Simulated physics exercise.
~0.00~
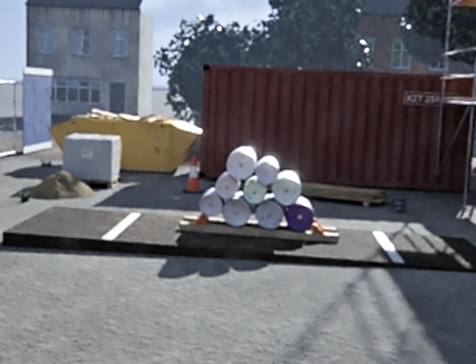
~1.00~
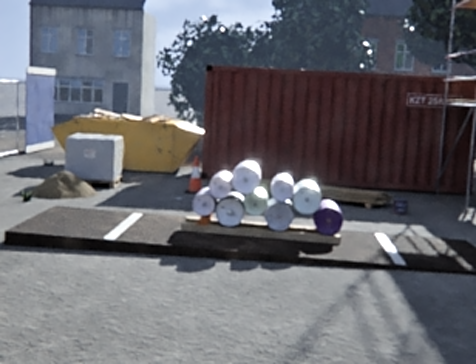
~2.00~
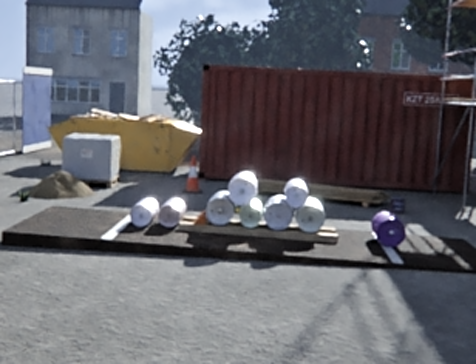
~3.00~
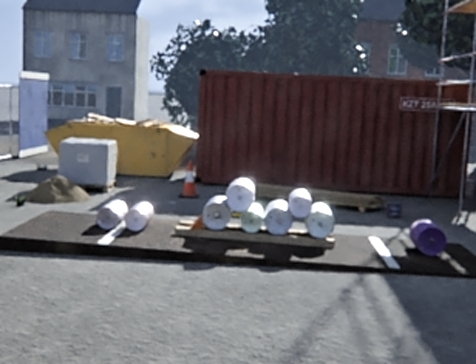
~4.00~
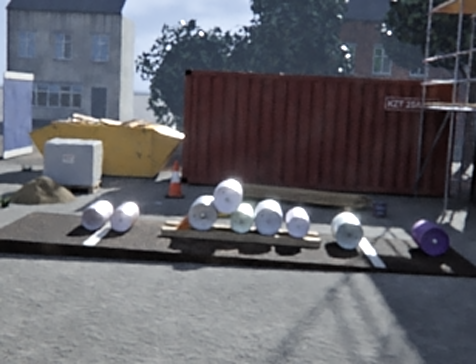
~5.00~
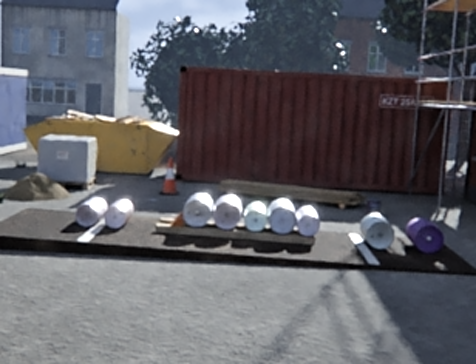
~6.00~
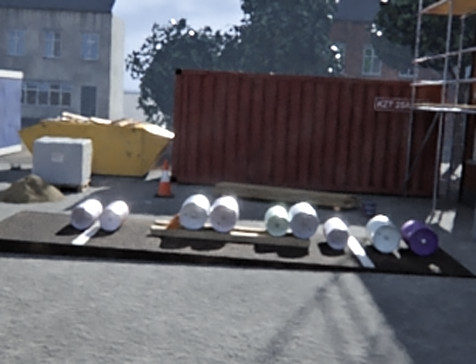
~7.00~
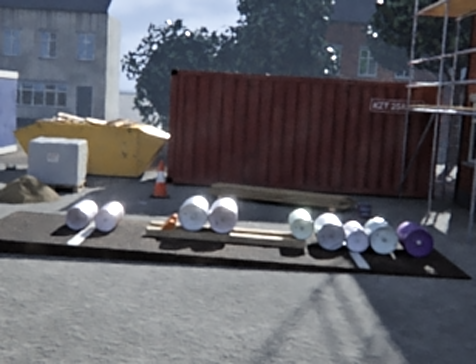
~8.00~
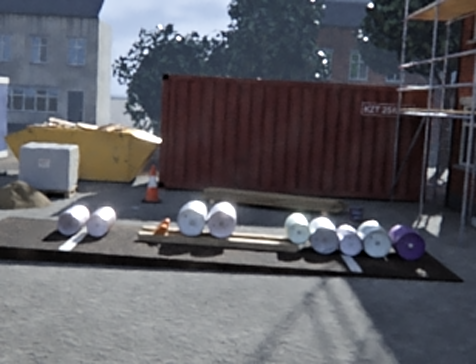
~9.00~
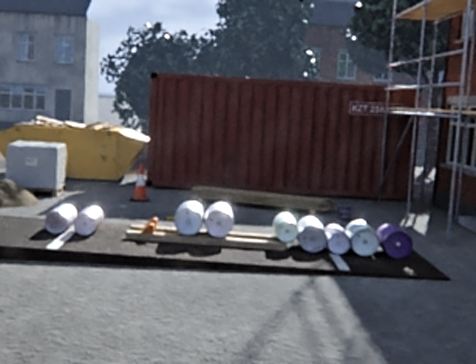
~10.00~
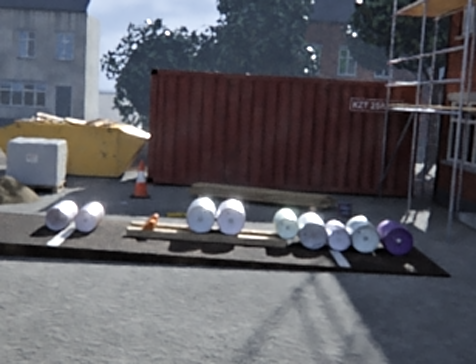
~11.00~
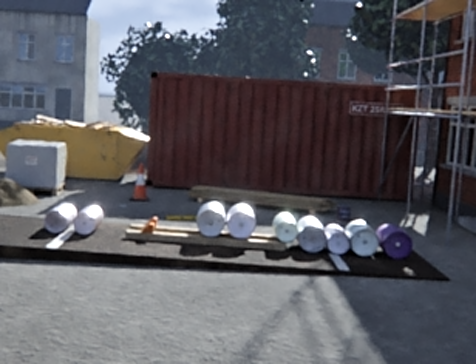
A long red shipping container stands behind a dark pad in a sunny yard, seen from the front at a short distance, with a yellow skip and pale block at left and scaffolding at right. White kegs and one purple keg sit stacked in a pyramid on wooden bearers. The stack gives way, and the purple keg rolls right off the bearers and over the right white line, while two pale kegs roll left. More kegs drop and roll right as the view pans right. Finally, two rest at left, two remain on the bearers, and a row ends with purple at right.
